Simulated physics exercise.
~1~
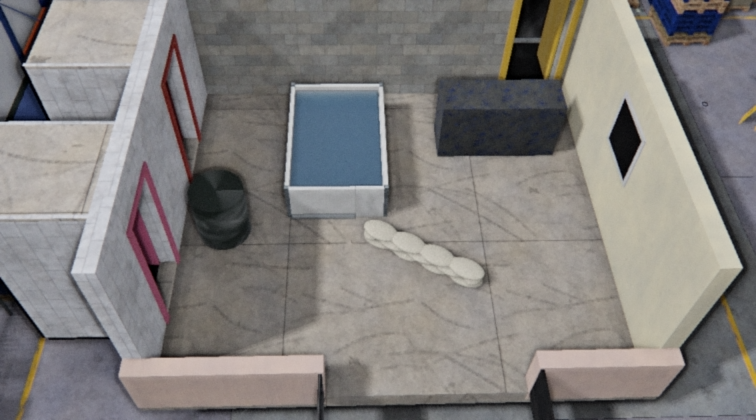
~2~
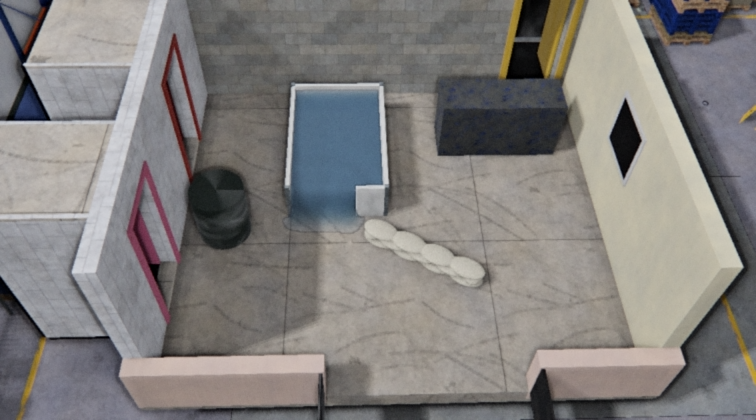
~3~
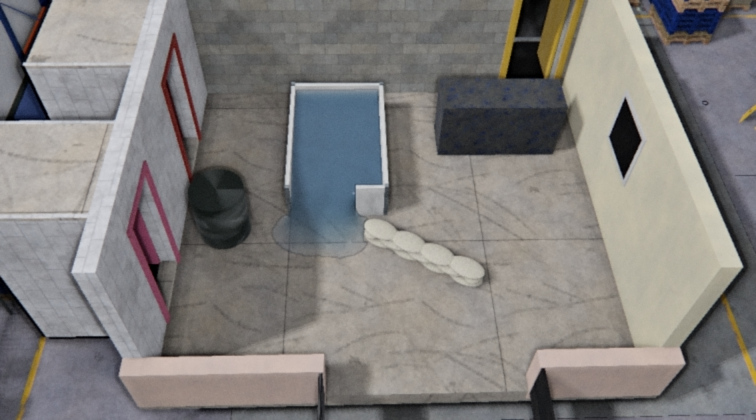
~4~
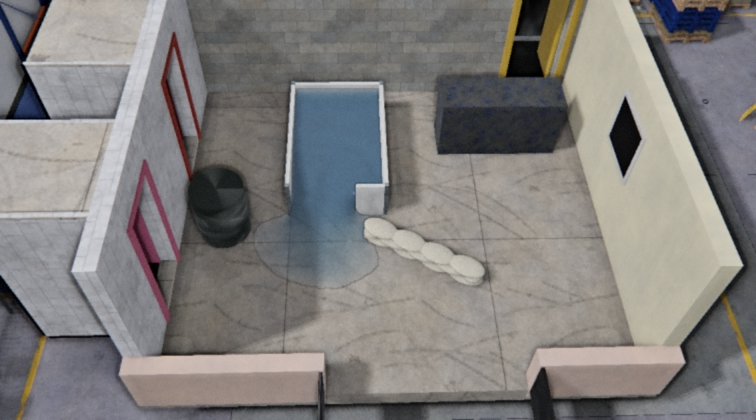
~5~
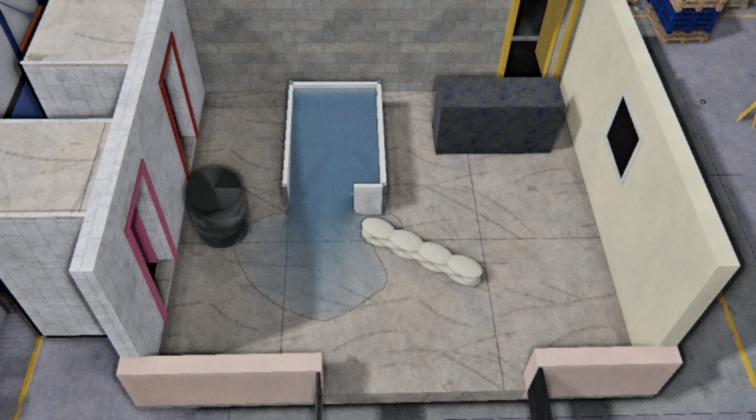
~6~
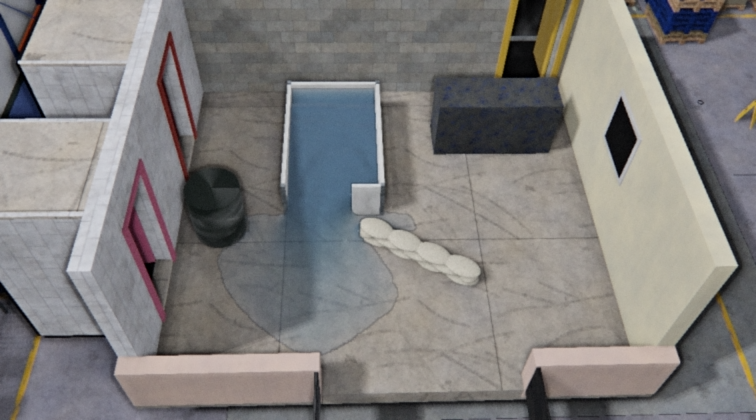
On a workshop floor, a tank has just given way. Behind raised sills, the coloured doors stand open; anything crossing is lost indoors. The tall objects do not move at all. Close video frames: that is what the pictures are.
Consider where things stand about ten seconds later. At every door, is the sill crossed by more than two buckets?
The pink door: Yes; the yellow door: No; the red door: No.
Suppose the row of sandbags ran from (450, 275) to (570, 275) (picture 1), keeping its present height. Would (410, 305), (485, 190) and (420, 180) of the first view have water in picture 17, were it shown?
Reading the three places in turn gives drenched, bare, bare.
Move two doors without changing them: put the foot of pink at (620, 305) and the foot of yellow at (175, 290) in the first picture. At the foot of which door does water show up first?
It's the yellow one.
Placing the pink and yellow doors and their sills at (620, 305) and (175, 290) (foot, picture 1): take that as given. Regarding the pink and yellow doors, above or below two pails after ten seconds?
I reckon the pink door admits less while the yellow door admits more.
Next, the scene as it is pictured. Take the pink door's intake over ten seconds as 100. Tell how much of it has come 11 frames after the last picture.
The figure is near 5 per cent.
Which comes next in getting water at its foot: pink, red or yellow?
That's the pink-painted one.
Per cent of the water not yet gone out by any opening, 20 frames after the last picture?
That comes to around 80 in a hundred.
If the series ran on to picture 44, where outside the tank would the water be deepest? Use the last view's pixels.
My estimate is about (262, 378).
A moment on, water covers 25 % of the floor; the pink door not reached, the yellow door not reached, the red door not reached.
Next, water covers 30 % of the floor; the pink door under two buckets in, the yellow door not reached, the red door not reached.
Then, water covers 35 % of the floor; the pink door over two buckets in, the yellow door not reached, the red door not reached.
Later, water covers 45 % of the floor; the pink door over two buckets in, the yellow door not reached, the red door wet at the sill, nothing in.
In the end, water covers 65 % of the floor; the pink door over two buckets in, the yellow door not reached, the red door wet at the sill, nothing in.
